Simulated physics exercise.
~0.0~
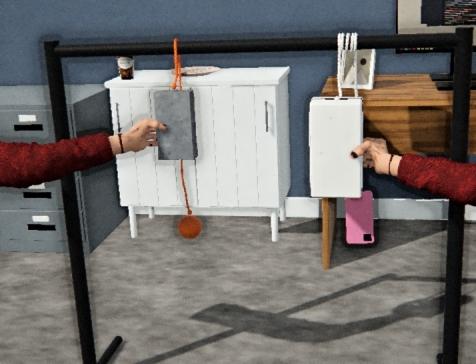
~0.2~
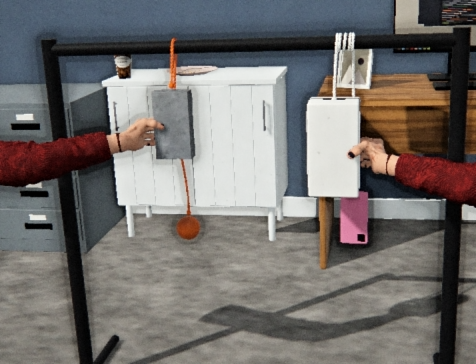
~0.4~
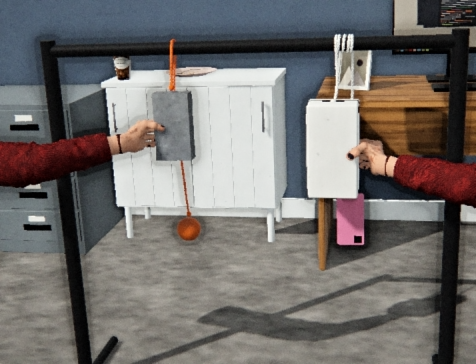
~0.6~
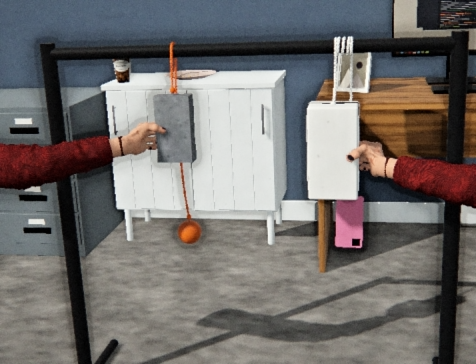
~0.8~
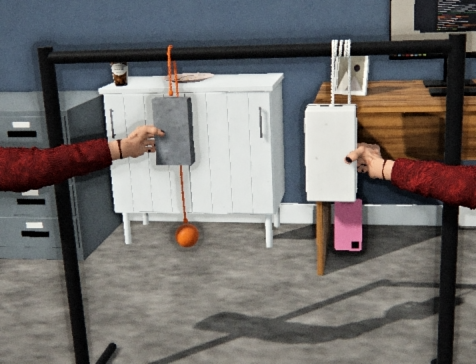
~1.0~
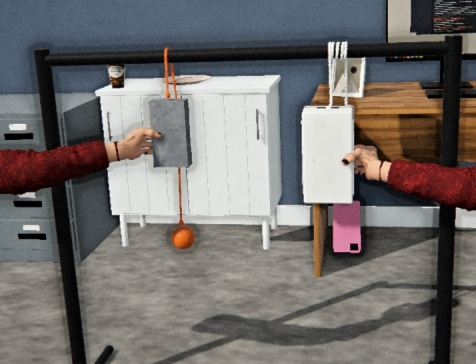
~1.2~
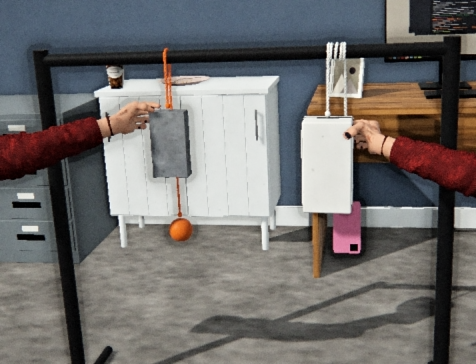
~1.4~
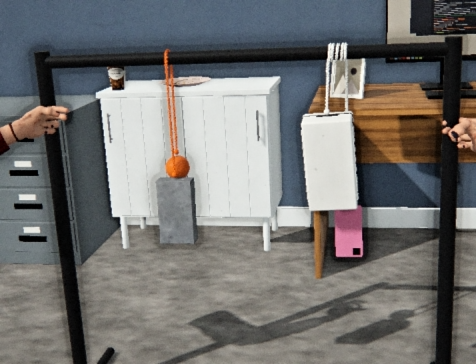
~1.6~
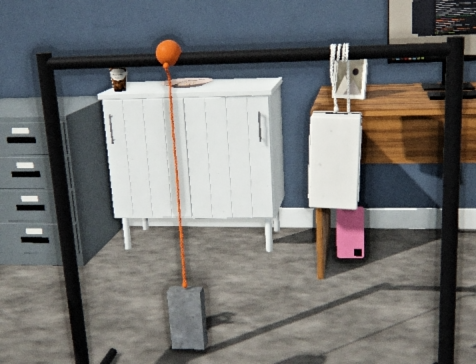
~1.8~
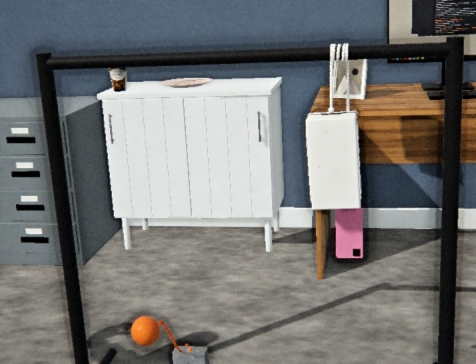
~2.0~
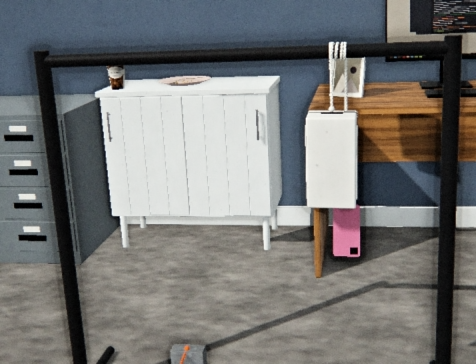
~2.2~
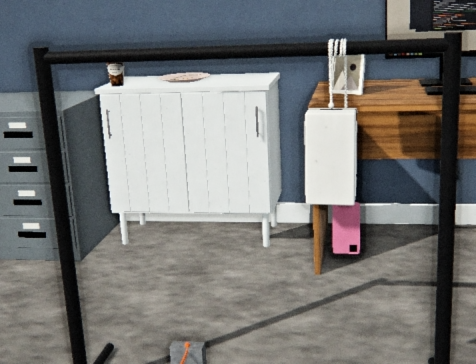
A grey paver dropped to the floor once two hands let go, yanking its orange cord and small orange ball up over the black rail and down after it, while the white case on the right stayed hanging above a pink object.
